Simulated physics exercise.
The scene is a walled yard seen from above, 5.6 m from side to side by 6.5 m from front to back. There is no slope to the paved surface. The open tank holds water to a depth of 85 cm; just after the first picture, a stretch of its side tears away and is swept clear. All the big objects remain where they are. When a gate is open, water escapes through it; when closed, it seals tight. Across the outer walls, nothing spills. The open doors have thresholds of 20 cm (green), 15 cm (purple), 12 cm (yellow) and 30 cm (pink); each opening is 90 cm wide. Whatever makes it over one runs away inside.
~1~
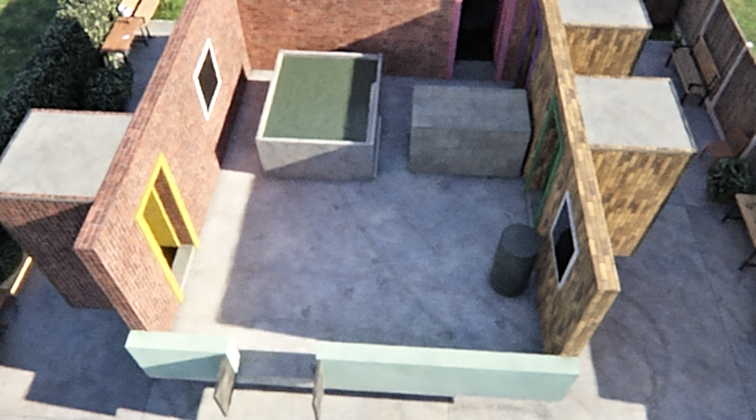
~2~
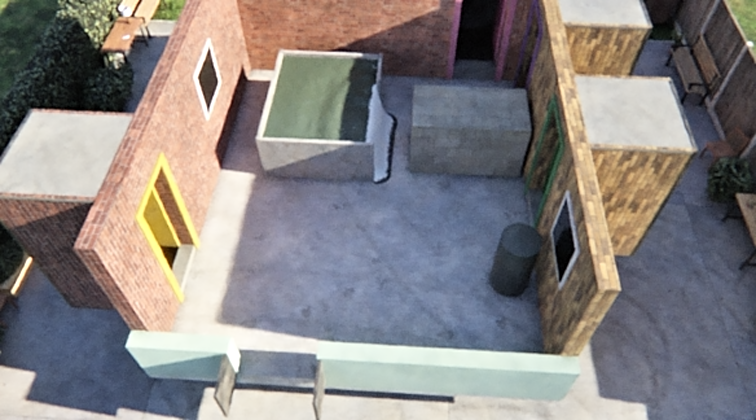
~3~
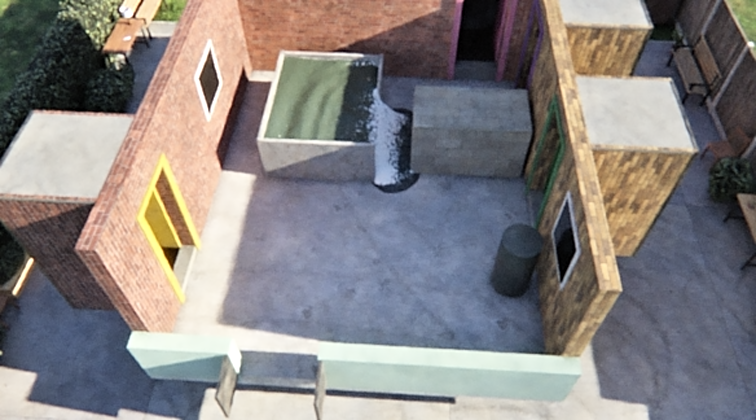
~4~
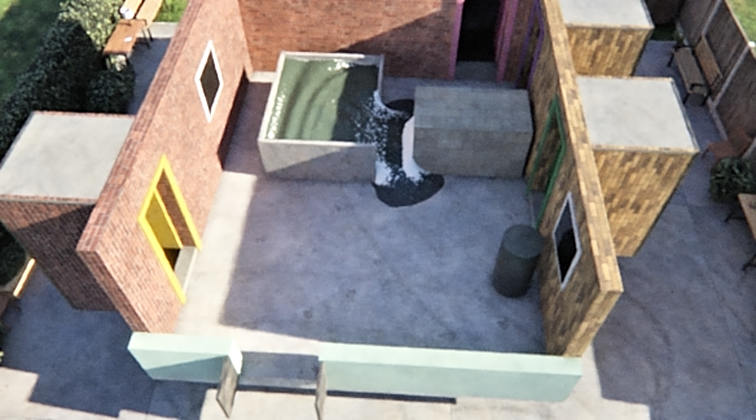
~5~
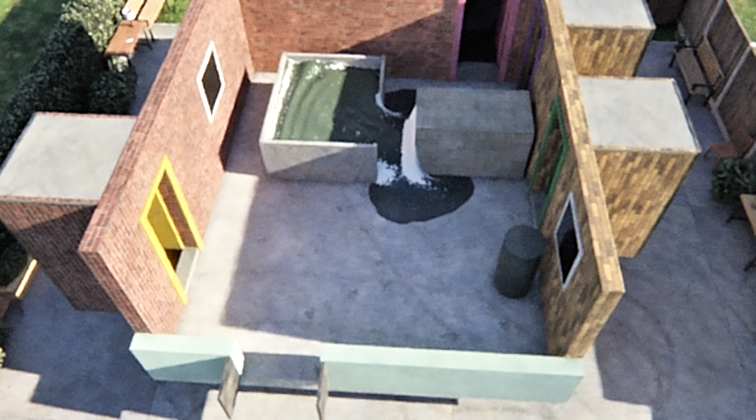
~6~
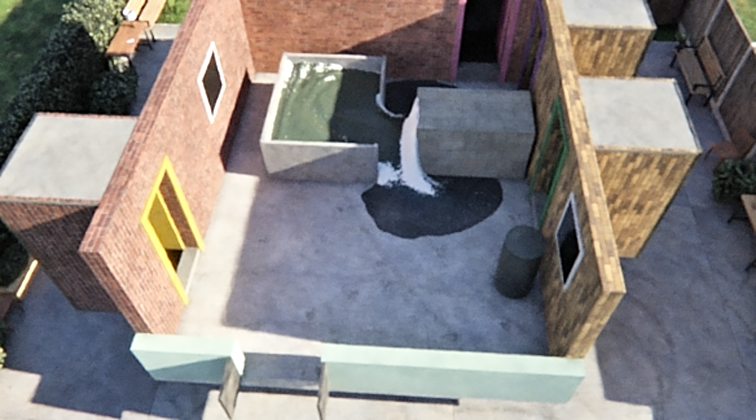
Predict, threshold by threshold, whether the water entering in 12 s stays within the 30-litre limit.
The green door falls short of the limit; the purple door surpasses the limit; the yellow door falls short of the limit; the pink door falls short of the limit.
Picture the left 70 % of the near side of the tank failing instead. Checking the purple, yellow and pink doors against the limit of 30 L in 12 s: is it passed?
Result: Purple limit not passed, yellow limit passed, pink limit not passed.
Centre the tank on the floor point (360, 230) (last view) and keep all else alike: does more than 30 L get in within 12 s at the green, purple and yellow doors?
Lab note: Green door limit exceeded; purple door limit not exceeded; yellow door limit exceeded.
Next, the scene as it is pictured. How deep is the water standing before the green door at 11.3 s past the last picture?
I'd put it at around 16.0 cm deep.
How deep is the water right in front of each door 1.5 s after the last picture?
Centimetres: Green 17 / purple 27 / yellow 0 / pink 29.
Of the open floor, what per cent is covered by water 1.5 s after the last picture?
About 65 per cent.
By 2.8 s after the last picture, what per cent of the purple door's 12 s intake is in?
Some 75 in a hundred.
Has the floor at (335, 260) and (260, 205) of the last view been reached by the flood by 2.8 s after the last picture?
I'd call them drenched and then spared.
Then, 0.7 s after the last picture water covers 45 % of the floor and is deepest (62 cm) near (411, 154); green door 11 cm at the sill, 0 L in, purple door 14 cm at the sill, 25 L in, yellow door not reached, pink door 26 cm at the sill, 0 L in.
Then, 1.5 s after the last picture water covers 65 % of the floor and is deepest (42 cm) near (411, 154); green door 17 cm at the sill, 0 L in, purple door 27 cm at the sill, 78 L in, yellow door not reached, pink door 29 cm at the sill, 0 L in.
Then, 2.8 s after the last picture water covers 65 % of the floor and is deepest (34 cm) near (411, 147); green door 18 cm at the sill, 0 L in, purple door 23 cm at the sill, 166 L in, yellow door not reached, pink door 32 cm at the sill, 3 L in.
Then, 6.3 s after the last picture water covers 90 % of the floor and is deepest (24 cm) near (255, 74); green door 6 cm at the sill, 1 L in, purple door 17 cm at the sill, 224 L in, yellow door 15 cm at the sill, 1 L in, pink door 13 cm at the sill, 4 L in.
Then, 11.3 s after the last picture water covers 100 % of the floor and is deepest (18 cm) near (535, 237); green door 16 cm at the sill, 1 L in, purple door 11 cm at the sill, 229 L in, yellow door 5 cm at the sill, 5 L in, pink door 10 cm at the sill, 4 L in.
